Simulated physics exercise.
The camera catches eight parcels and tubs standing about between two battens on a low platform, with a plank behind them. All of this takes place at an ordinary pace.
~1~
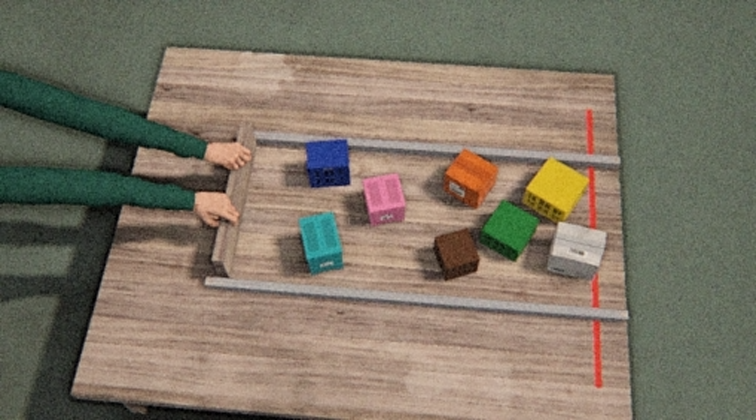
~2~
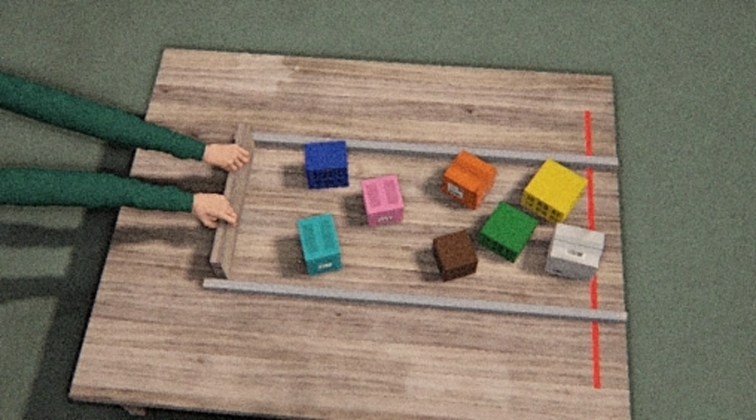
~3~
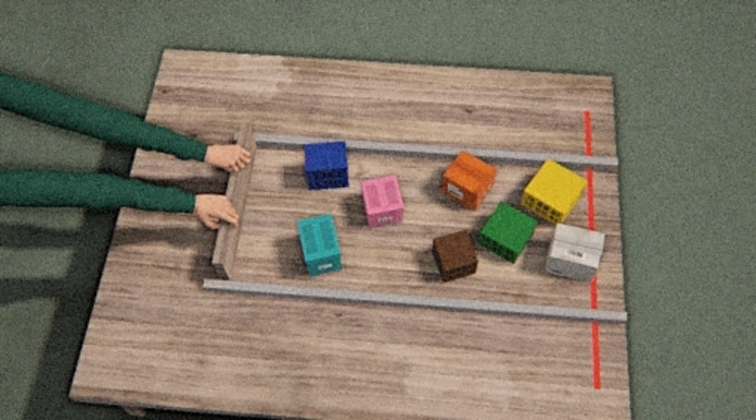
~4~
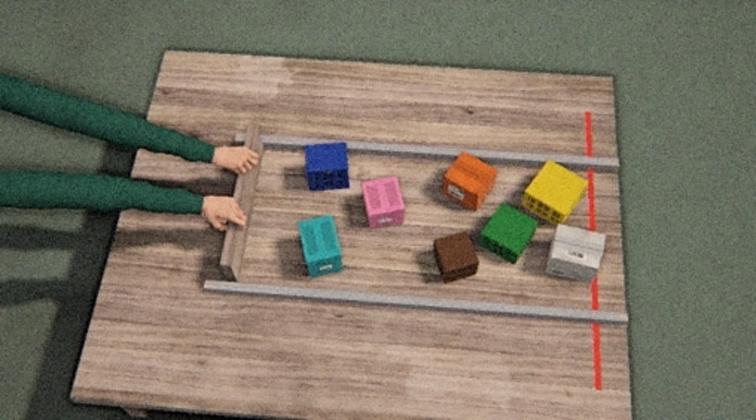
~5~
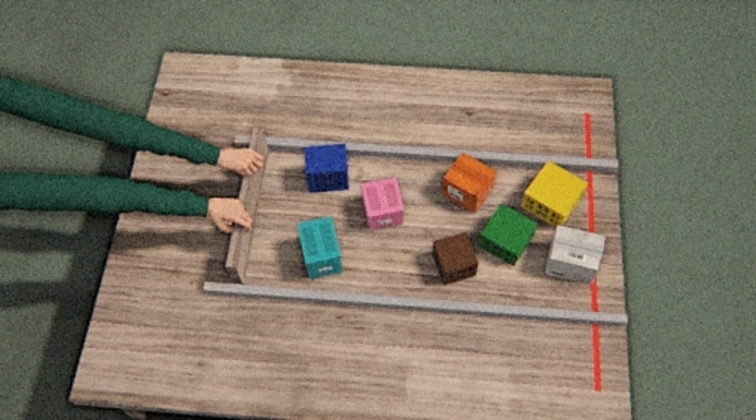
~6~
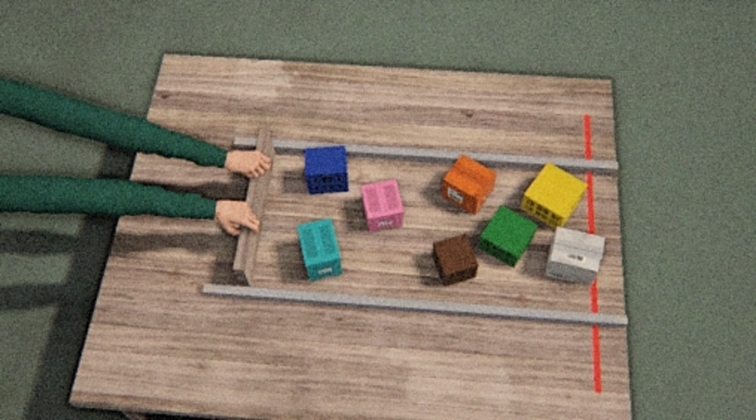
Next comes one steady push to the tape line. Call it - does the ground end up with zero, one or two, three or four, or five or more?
The ground ends up with five or more.
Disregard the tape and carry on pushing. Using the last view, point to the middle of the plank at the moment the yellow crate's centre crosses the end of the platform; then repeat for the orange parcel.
The middle is at (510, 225) when it's the yellow crate, and at (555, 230) when it's the orange parcel.
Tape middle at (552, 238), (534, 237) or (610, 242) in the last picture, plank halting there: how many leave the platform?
In order, the counts are 2, 2 and 8.
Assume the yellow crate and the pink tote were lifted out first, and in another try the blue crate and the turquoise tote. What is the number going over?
The first try gives 3, the second gives 3.
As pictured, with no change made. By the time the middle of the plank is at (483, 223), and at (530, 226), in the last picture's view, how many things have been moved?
So far 8, and 8 at the second.
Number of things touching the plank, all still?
The figure is 3.
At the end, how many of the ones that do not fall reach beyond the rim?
The total comes out at 3.
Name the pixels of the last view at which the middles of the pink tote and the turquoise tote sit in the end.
(613, 226) and (615, 277).
Soon after, none off yet; white parcel at rest near (574, 257); yellow crate at rest near (554, 196); green crate at rest near (508, 236).
Then, none off yet; white parcel at rest near (574, 257); yellow crate moved a little near (558, 197); green crate at rest near (509, 236).
Further on, none off yet; white parcel moved about its own width near (629, 265); yellow crate tipped a little near (636, 203); green crate moved well along near (586, 244).
At rest, the number that fall off is five or more; fallen, brown crate, orange parcel, green crate, yellow crate and white parcel.
